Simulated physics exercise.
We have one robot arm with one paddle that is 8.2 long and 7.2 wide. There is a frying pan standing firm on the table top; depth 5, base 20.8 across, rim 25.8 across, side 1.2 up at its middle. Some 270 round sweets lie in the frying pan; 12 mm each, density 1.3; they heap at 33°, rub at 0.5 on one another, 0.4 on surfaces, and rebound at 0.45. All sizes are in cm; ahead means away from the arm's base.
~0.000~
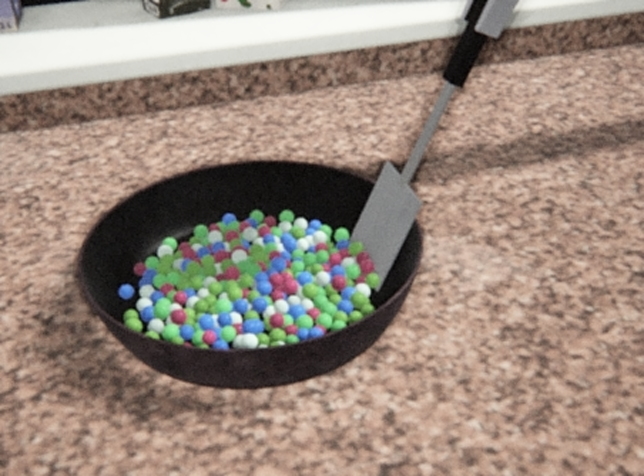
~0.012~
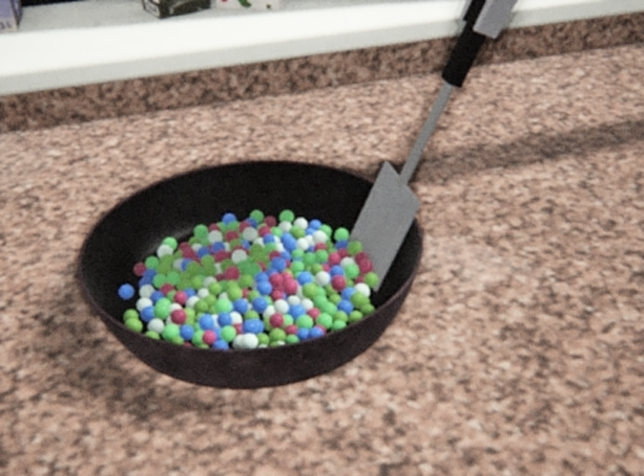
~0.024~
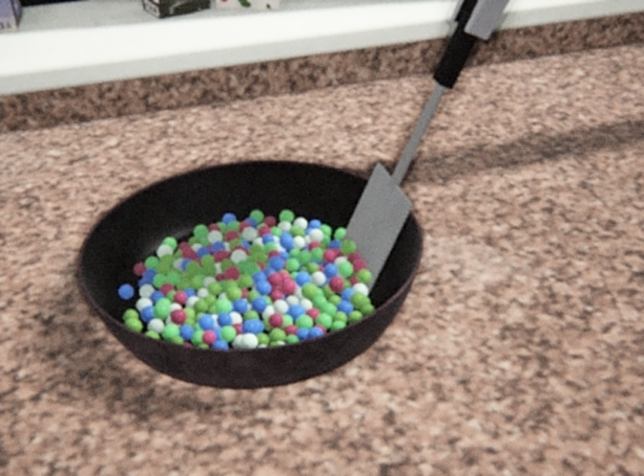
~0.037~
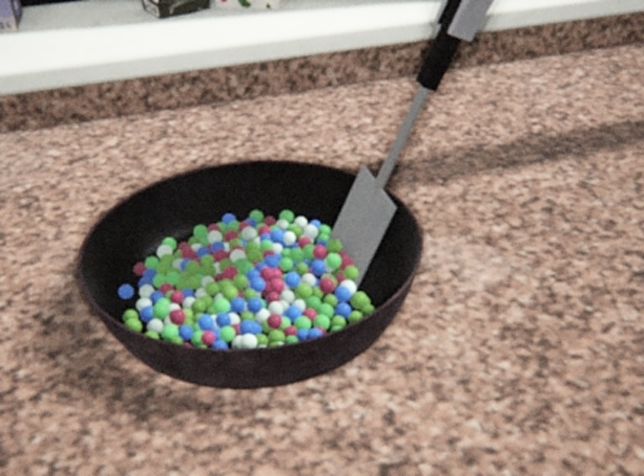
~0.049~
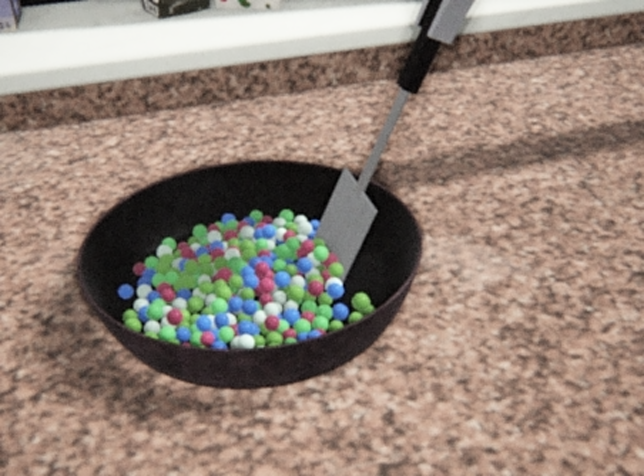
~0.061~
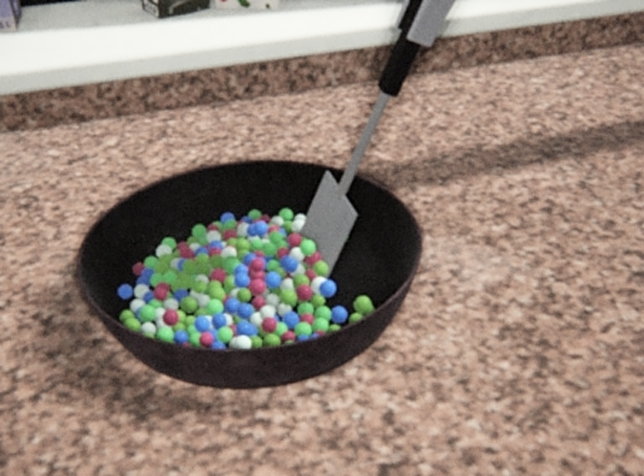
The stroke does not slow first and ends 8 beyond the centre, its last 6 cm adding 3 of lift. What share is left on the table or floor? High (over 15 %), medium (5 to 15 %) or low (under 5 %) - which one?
Medium, from 5 to 15 %.
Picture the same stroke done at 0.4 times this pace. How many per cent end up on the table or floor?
About 0 per cent.
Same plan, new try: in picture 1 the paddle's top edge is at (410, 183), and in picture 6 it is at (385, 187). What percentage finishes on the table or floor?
I'd put it at roughly 0 per cent.
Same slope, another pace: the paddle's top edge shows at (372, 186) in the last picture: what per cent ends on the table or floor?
I'd say around 0 per cent.
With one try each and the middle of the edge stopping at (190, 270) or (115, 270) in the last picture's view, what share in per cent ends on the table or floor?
About 5 and 20 per cent.
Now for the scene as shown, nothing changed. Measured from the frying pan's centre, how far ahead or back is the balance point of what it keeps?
About 4.5 centimetres ahead.
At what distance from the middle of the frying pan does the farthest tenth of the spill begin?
80 centimetres, give or take.
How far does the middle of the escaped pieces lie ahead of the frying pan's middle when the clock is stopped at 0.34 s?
It comes to near 22 cm ahead of the middle.
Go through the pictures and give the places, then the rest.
Paddle top edge at (404, 181), sloping 65°; upper third of the load around (258, 271), from x 125 to 370, top at y 215; 266 in the frying pan, in the first picture.
Paddle top edge at (403, 181), sloping 65°; upper third of the load around (258, 271), from x 125 to 370, top at y 215, in the second picture.
Paddle top edge at (395, 183), sloping 65°; upper third of the load around (258, 270), from x 125 to 370, top at y 215, in the third picture.
Paddle top edge at (379, 185), sloping 65°; upper third of the load around (257, 269), from x 125 to 370, top at y 215, in the fourth picture.
Paddle top edge at (360, 188), sloping 65°; upper third of the load around (262, 267), from x 125 to 370, top at y 215, in the fifth picture.
Paddle top edge at (341, 192), sloping 65°; upper third of the load around (257, 267), from x 125 to 370, top at y 215; 266 in the frying pan, in the sixth picture.
By 0.09 s, sloping 65°, highest piece 7 above the table; 266 in the frying pan.
By 0.12 s, sloping 65°, highest piece 7 above the table; 266 in the frying pan.
By 0.34 s, sloping 65°, highest piece 13 above the table; 243 in the frying pan, 15 on the table or floor, 8 on the blade or in flight.
By 1.39 s, sloping 65°, highest piece 4 above the table; 243 in the frying pan, 23 on the table or floor.
Final count, 243 in the frying pan, 23 on the table or floor. That is 9 % on the table or floor.
